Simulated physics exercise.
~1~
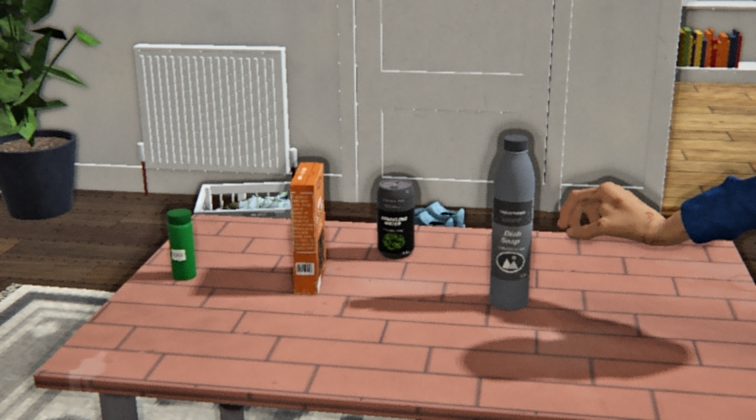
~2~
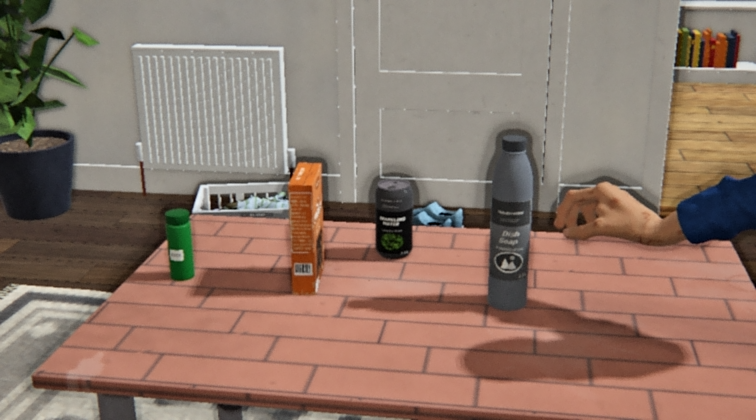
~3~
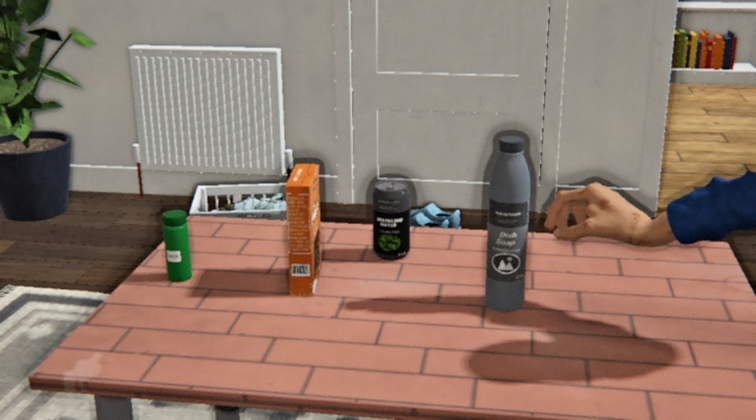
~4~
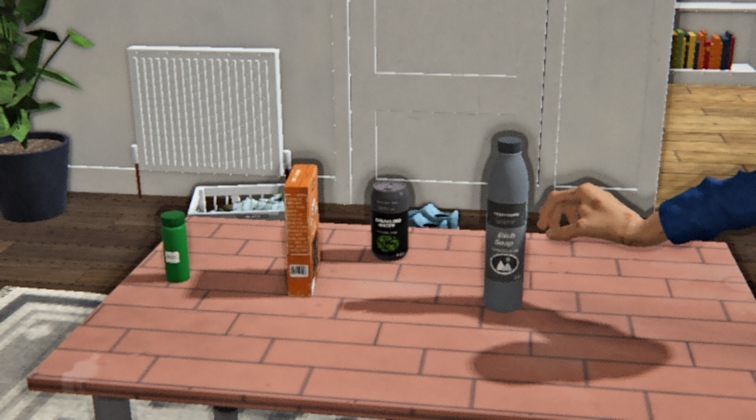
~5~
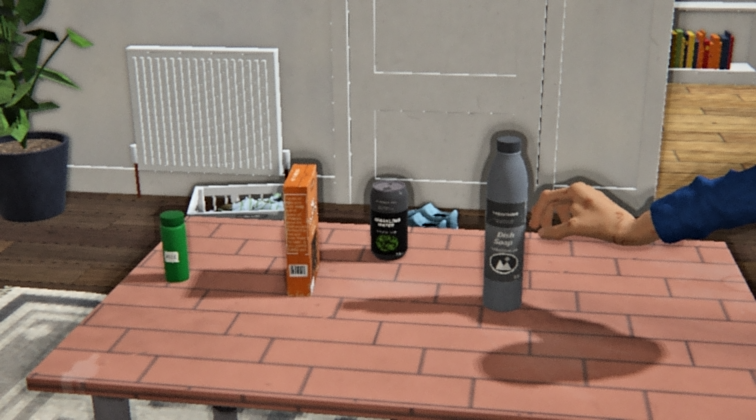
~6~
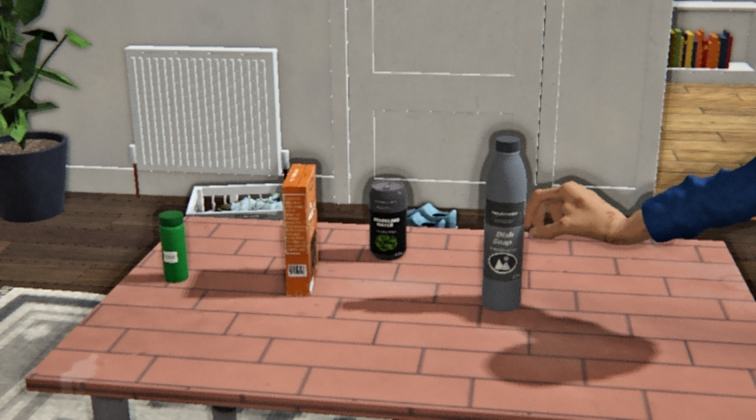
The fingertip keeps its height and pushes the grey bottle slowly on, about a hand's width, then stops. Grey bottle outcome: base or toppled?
Seems it won't stay vertical after all.
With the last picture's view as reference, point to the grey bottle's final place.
End position, last frame: About (393, 279).
Then, 0.60 s on from there, grey bottle turned 27° from how it was put near (463, 222).
Then, 0.80 s on from there, grey bottle turned 71° from how it was put near (407, 257).
Then, 1.00 s on from there, grey bottle on its side near (393, 280).
Then, 1.40 s on from there, grey bottle resting near (395, 280).
In the end, toppled on the table, grey bottle. At the end, from the last picture's camera, grey bottle near (393, 279).
